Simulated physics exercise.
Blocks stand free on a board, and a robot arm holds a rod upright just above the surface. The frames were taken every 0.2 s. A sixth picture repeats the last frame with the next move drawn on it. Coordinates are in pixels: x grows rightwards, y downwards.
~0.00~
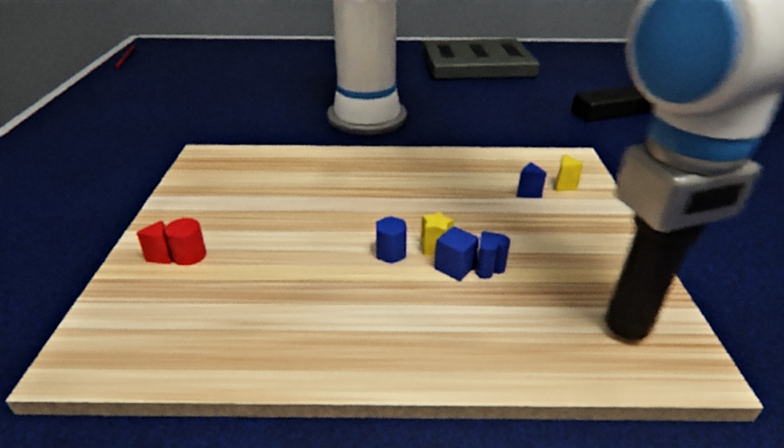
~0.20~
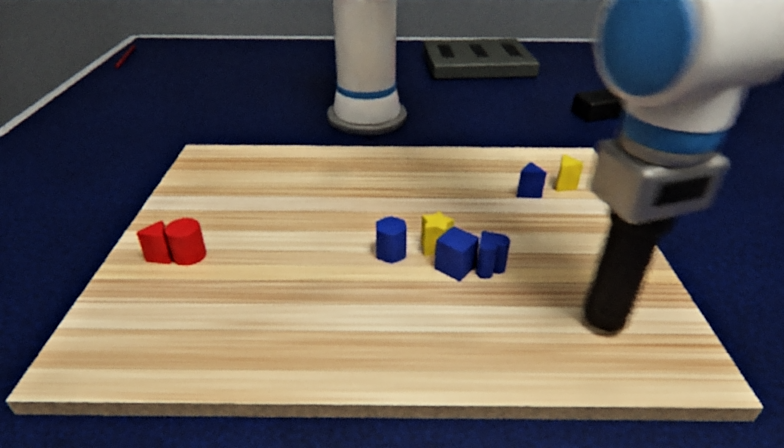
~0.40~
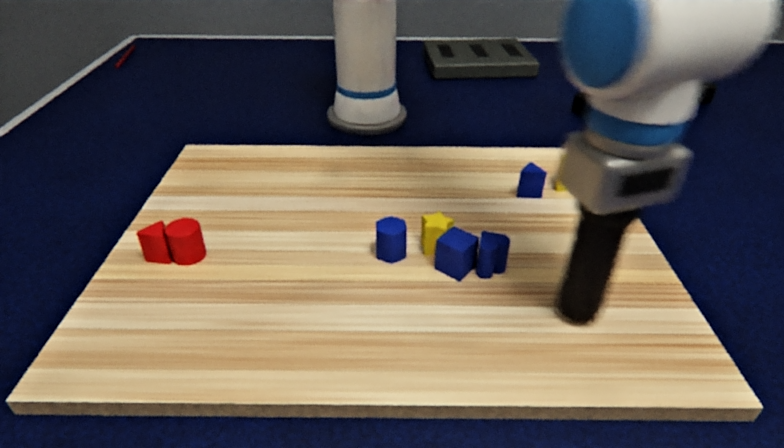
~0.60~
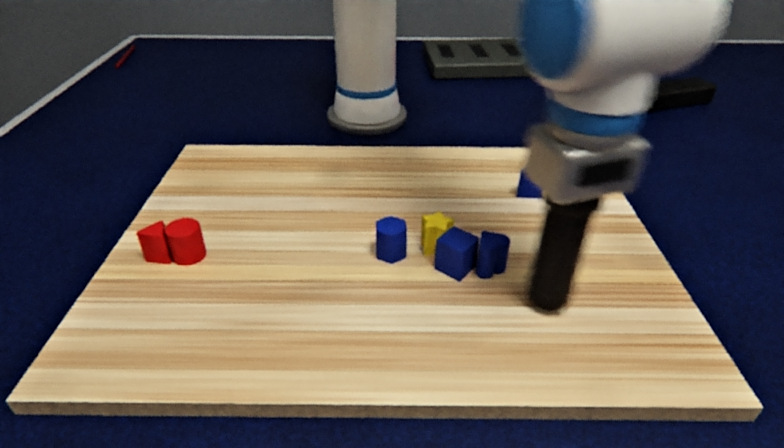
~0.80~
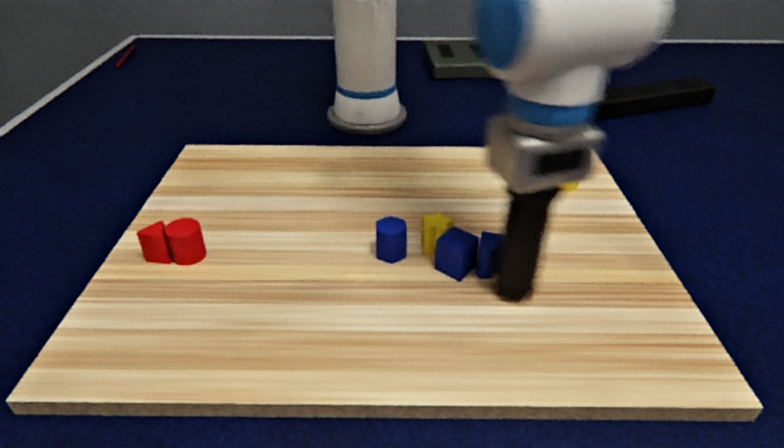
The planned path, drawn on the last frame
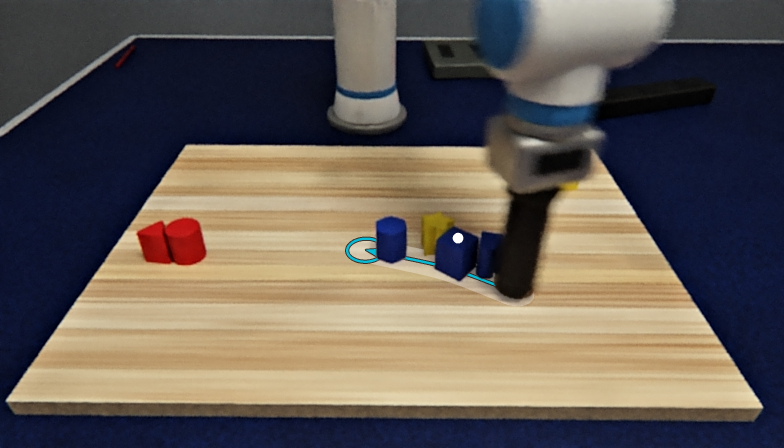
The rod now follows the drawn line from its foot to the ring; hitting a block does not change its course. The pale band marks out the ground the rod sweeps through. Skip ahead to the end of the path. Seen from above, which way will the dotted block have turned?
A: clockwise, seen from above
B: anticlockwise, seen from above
Option A.
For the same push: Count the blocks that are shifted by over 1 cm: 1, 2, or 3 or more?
Count: Three or more.
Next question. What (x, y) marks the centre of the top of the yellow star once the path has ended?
Its top centre lands on (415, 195).
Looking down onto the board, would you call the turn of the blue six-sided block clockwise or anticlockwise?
From the top: Counterclockwise.
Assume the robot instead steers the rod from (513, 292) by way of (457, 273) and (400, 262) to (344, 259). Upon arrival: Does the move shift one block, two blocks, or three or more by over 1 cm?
My count: 3 or more.
The line goes from (513, 292) by way of (439, 265) to (366, 250); the dot is on the blue square block.
The first path, step by step. One third of the way, rod (463, 267); yellow star (422, 211), turned 35° clockwise; blue square block (436, 227), turned 15° anticlockwise; blue heart block (482, 228), turned 60° clockwise.
Two thirds of the way, rod (414, 254); blue six-sided block (380, 224), turned 20° anticlockwise; yellow star (416, 196), turned 70° clockwise; blue square block (406, 211), turned 35° clockwise; blue heart block (482, 228), turned 60° clockwise.
At the end, rod (366, 244); blue six-sided block (331, 220), turned 55° anticlockwise; yellow star (415, 195), turned 85° clockwise; blue square block (397, 206), turned 65° clockwise; blue heart block (482, 228), turned 60° clockwise.
